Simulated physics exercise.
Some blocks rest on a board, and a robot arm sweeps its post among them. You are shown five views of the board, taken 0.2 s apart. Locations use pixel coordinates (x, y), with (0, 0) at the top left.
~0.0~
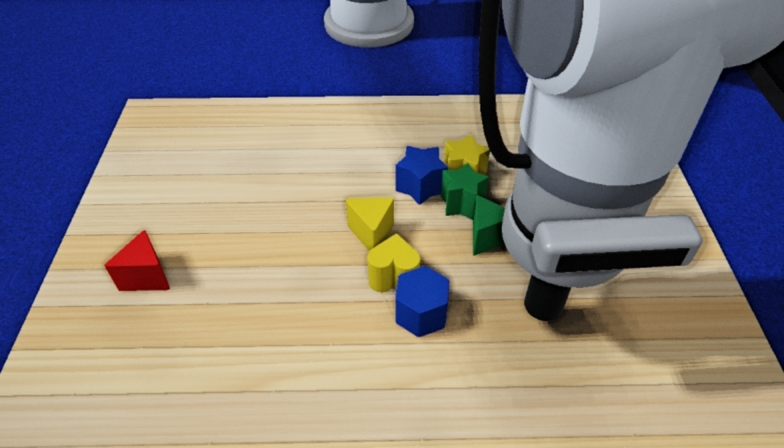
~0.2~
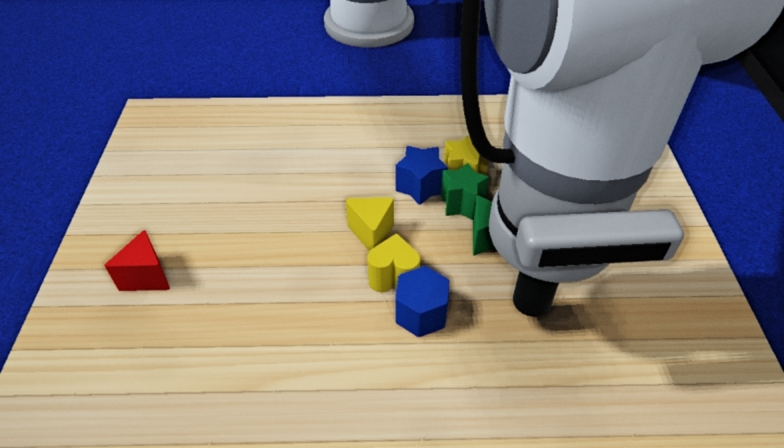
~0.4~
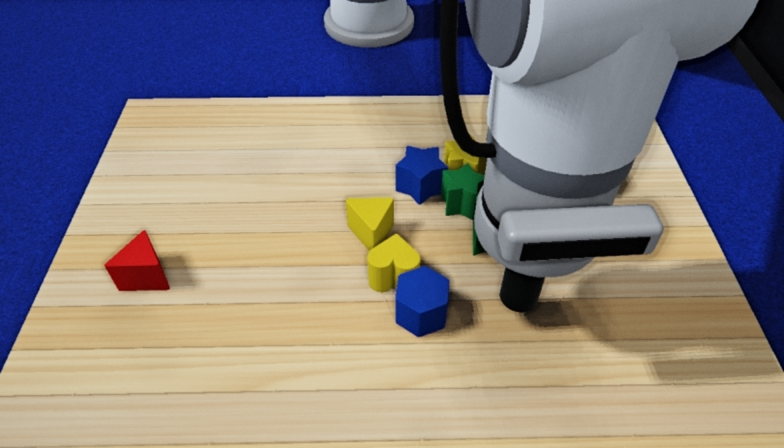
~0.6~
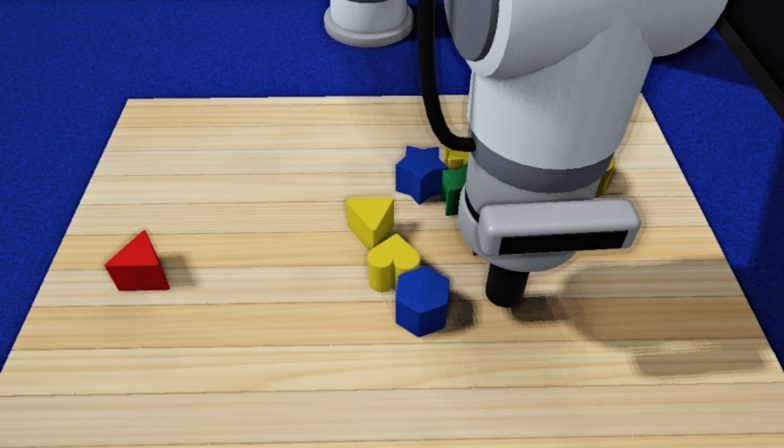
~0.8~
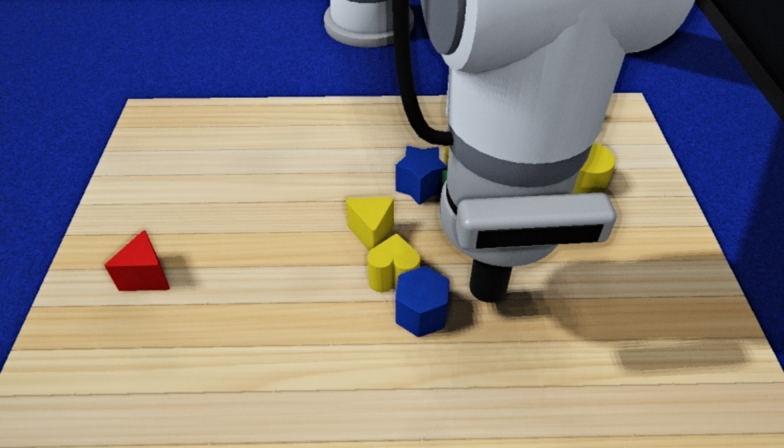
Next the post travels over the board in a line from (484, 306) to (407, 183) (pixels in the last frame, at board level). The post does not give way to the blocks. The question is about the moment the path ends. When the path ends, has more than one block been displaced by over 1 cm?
Answer: No.
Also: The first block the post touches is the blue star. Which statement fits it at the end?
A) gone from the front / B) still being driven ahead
B
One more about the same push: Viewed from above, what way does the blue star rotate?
In a top view, it turns clockwise.
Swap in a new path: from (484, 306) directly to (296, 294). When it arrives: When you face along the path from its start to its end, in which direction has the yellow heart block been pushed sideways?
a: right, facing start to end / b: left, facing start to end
I'll go with a - right, facing start to end.
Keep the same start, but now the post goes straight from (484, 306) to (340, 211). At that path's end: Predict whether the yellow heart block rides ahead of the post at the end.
The post passes it.
What follows on the original path. One third of the way, post at (457, 239); nothing pushed yet.
Two thirds of the way, post at (431, 199); nothing pushed yet.
At the end, post at (407, 164); blue star at (415, 135), turned 50° clockwise; green star not moved.
